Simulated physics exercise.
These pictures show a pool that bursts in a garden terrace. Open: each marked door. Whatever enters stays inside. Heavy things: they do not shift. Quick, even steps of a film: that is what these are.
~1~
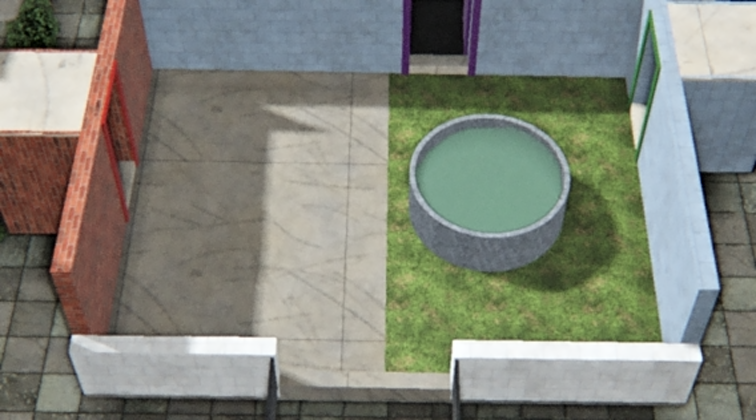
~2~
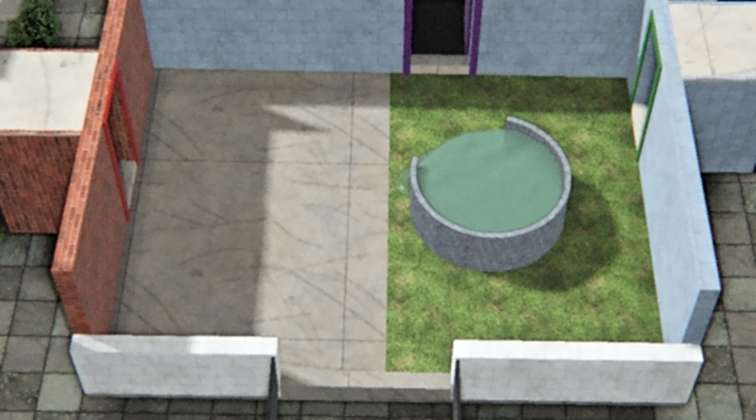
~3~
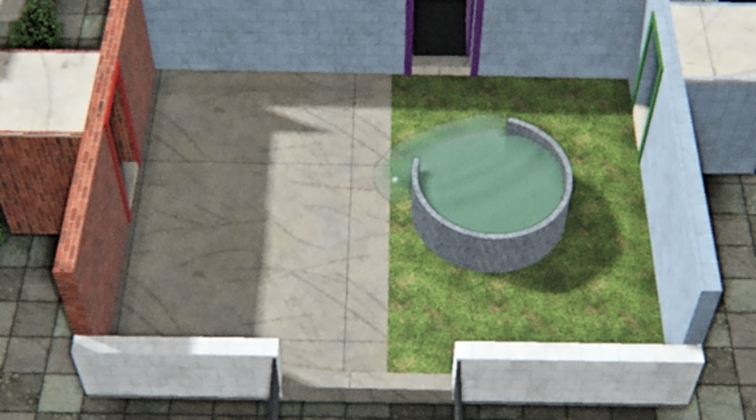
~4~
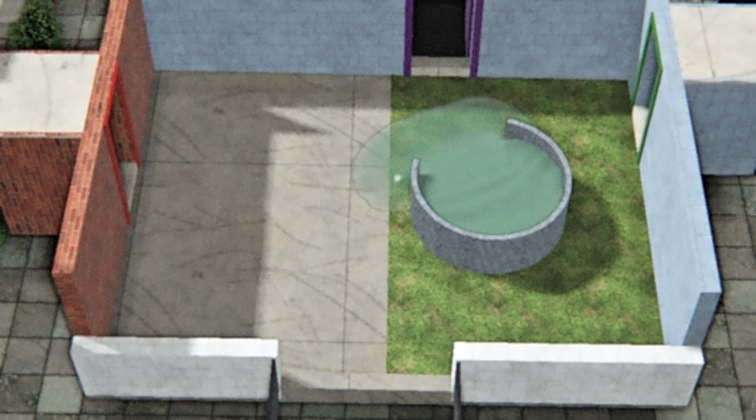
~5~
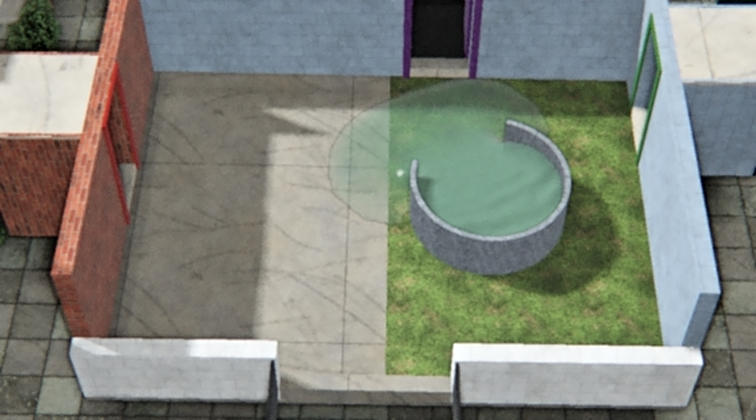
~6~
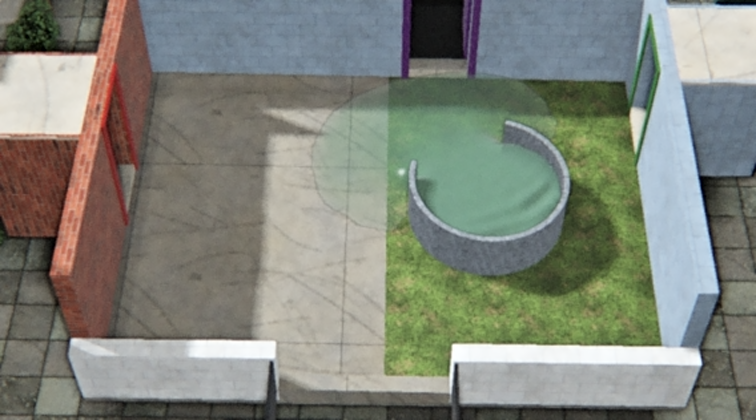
Green water spilling through a gap in the far left side of a round grey tank, spreading over grass and paving.
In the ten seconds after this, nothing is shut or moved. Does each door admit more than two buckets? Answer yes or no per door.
Answers: The purple door: Yes; the green door: No; the red door: No.
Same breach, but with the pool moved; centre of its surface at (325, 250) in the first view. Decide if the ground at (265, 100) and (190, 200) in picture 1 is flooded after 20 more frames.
Result: Inundated; inundated.
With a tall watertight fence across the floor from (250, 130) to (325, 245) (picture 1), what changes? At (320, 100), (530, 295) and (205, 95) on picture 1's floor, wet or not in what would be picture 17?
Submerged; untouched; submerged.
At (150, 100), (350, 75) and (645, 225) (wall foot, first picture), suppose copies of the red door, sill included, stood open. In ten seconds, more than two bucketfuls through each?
The first clears the line, the next clears the line, the last misses the line.
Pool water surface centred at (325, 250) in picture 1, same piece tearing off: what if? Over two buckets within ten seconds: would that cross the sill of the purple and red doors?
Door check - purple one: Falls short; red one: Overshoots.
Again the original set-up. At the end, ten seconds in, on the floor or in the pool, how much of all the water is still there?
I'd estimate close to 88 per cent.
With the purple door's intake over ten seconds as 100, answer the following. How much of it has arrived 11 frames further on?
Roughly 75 per cent.
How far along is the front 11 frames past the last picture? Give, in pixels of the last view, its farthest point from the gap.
Somewhere around (153, 75).
A moment on, water covers 30 % of the floor; the purple door over two buckets in, the green door not reached, the red door not reached.
Next, water covers 40 % of the floor; the purple door over two buckets in, the green door not reached, the red door not reached.
Then, water covers 45 % of the floor; the purple door far over two buckets in, the green door wet at the sill, nothing in, the red door wet at the sill, nothing in.
Later, water covers 80 % of the floor; the purple door far over two buckets in, the green door wet at the sill, nothing in, the red door wet at the sill, nothing in.
In the end, water covers 100 % of the floor; the purple door far over two buckets in, the green door wet at the sill, nothing in, the red door wet at the sill, nothing in.
